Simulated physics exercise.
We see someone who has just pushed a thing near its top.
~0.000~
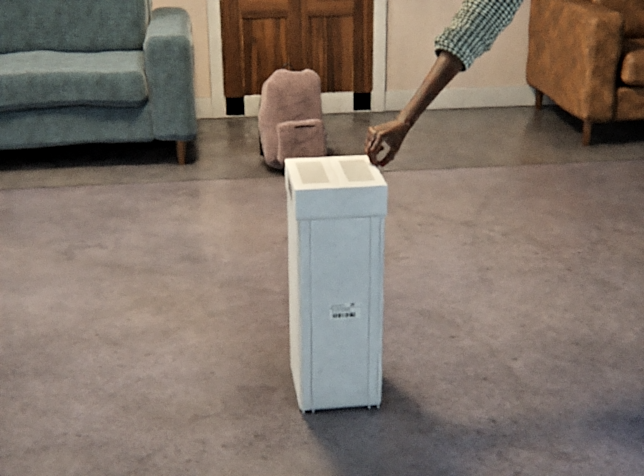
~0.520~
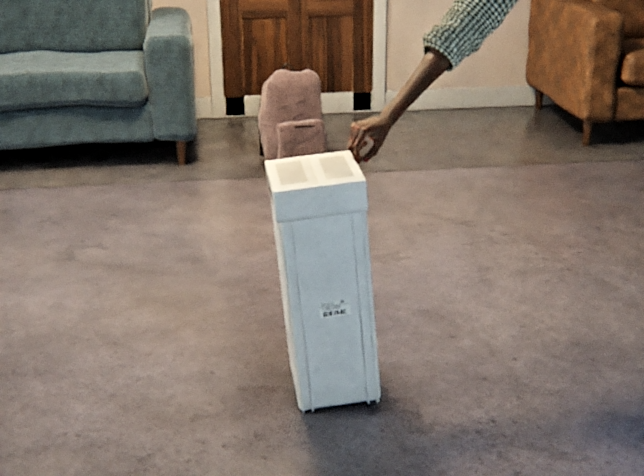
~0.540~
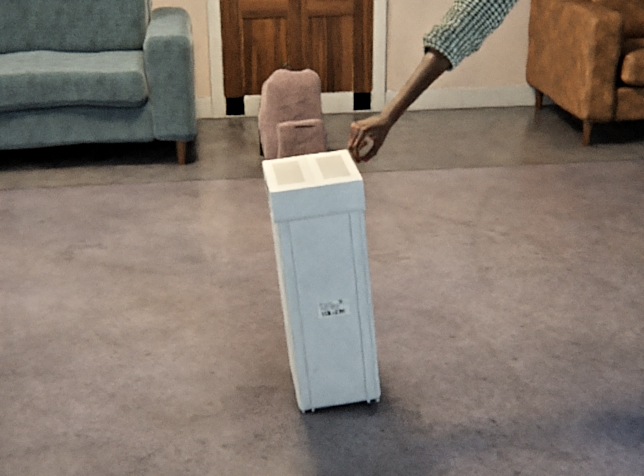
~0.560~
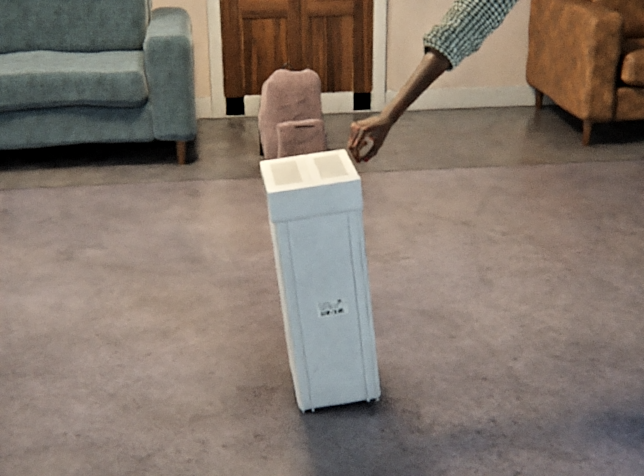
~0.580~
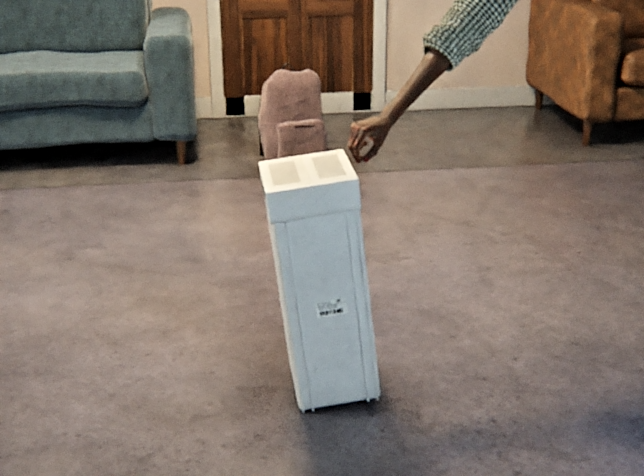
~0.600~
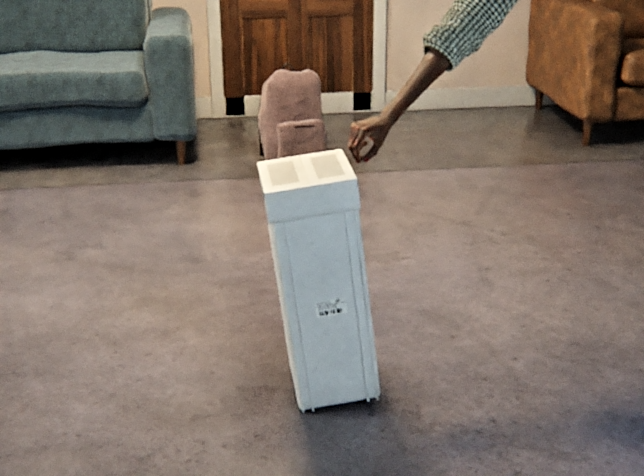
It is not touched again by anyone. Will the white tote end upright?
Well, the white tote simply comes back to standing.
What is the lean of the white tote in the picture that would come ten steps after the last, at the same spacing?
4°.
After 0.98 s, white tote 4° off upright near (343, 281).
At rest (2.2 s), the white tote settles on its feet, near (334, 284).
